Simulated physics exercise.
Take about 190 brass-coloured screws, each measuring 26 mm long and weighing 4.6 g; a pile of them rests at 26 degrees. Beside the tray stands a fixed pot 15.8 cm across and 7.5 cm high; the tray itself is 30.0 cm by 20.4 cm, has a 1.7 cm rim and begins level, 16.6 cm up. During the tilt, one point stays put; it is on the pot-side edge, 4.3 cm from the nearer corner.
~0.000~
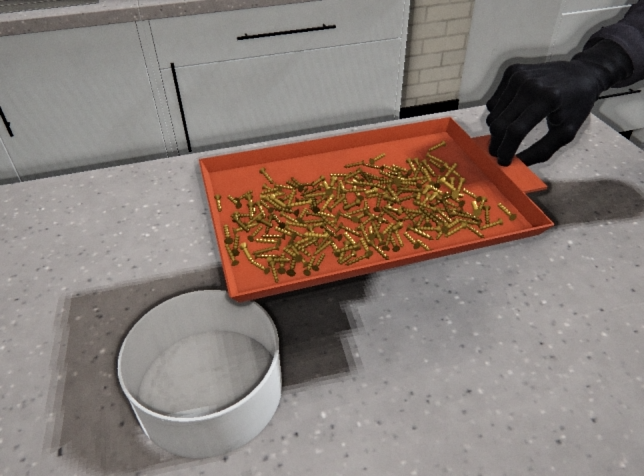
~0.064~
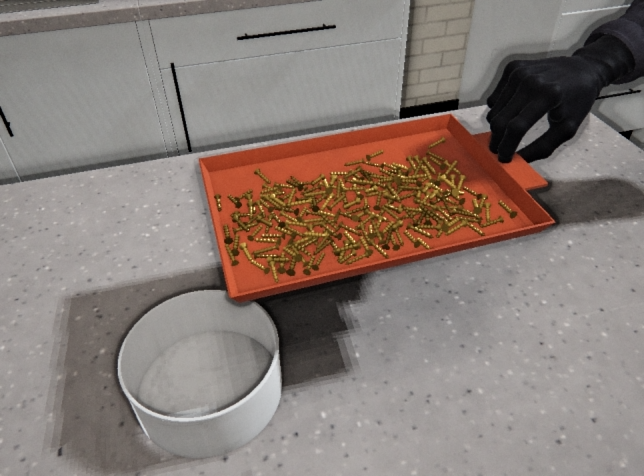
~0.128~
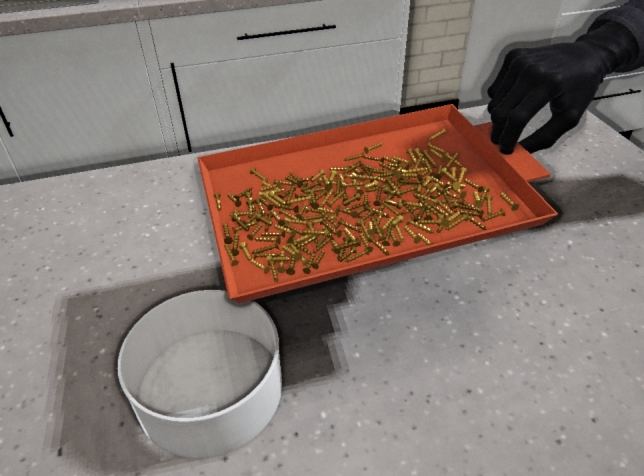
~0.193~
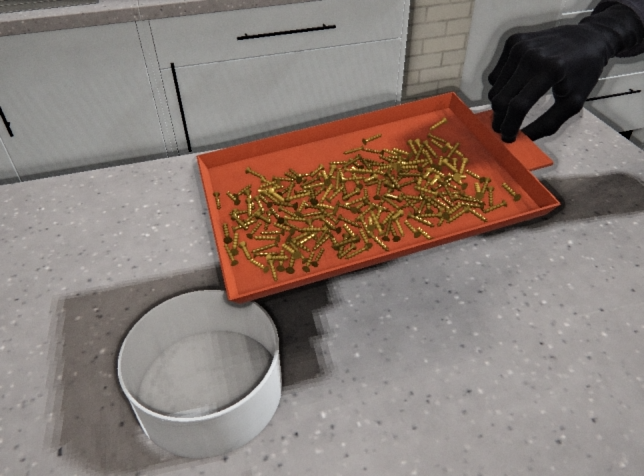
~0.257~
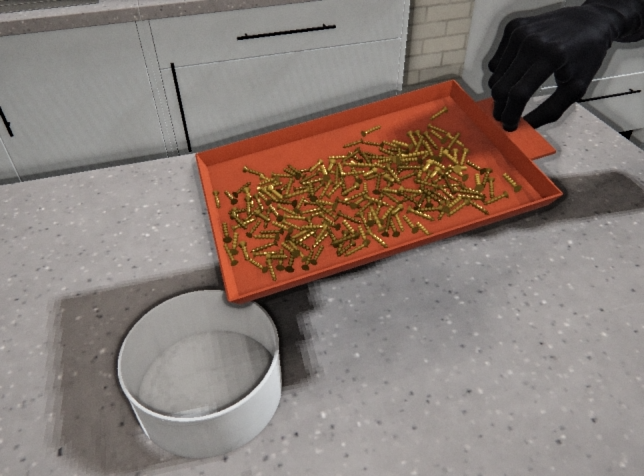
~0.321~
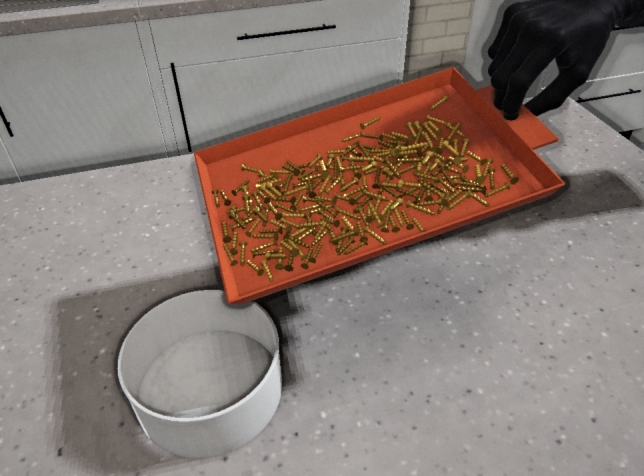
A black-gloved hand at the right end of an orange tray of brass-coloured screws gradually raised that side, tilting the tray slightly toward a white pot, while the screws barely shifted.
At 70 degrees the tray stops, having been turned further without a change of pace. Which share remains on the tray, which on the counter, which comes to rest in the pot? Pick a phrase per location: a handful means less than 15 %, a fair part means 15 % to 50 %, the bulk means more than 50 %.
Tray: A handful, counter: A handful, pot: The bulk.
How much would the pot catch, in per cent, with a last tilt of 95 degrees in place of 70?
Near 95 %, then.
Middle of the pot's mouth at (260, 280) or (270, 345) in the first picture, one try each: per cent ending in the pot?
Roughly 5 per cent, then 65 per cent.
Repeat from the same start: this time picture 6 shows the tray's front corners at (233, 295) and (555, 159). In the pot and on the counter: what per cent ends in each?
You'd end with pot at 85 and counter at 5.
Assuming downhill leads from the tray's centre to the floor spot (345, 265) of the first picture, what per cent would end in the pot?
Estimate: Near 40 per cent.
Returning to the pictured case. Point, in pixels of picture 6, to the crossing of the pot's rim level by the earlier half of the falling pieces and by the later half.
First near (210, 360), then at (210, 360).
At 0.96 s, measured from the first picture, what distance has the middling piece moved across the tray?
It has moved some 7 cm from its start.
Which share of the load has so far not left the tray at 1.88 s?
I'd put it at roughly 15 per cent.
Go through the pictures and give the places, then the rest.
In the first frame, tray tilt 0 degrees, front corners at (237, 289) and (543, 221); middle of the pieces at (359, 211); pot at (199, 348).
In the second frame, tray tilt 1 degrees, front corners at (237, 289) and (544, 219); middle of the pieces at (359, 210).
In the third frame, tray tilt 3 degrees, front corners at (236, 290) and (546, 211); middle of the pieces at (359, 206).
In the fourth frame, tray tilt 6 degrees, front corners at (236, 291) and (549, 201), lowest corner left front; middle of the pieces at (358, 201).
In the fifth frame, tray tilt 9 degrees, front corners at (235, 292) and (551, 191), lowest corner left front; middle of the pieces at (358, 196).
In the sixth frame, tray tilt 11 degrees, front corners at (235, 293) and (553, 181), lowest corner left front; middle of the pieces at (357, 191); pot at (199, 348). The tray's pace is about 45 degrees a second.
After 0.96 s, tilt 39 degrees; the tray holds 100 %, the pot 0 %.
After 1.38 s, tilt 57 degrees; the tray holds 70 %, the pot 20 %.
Then, at 1.88 s, tilt 70 degrees; the tray holds 15 %, the pot 70 %.
By 3.3 s all is still; tray 5 %, counter 5 %, pot 90 %.
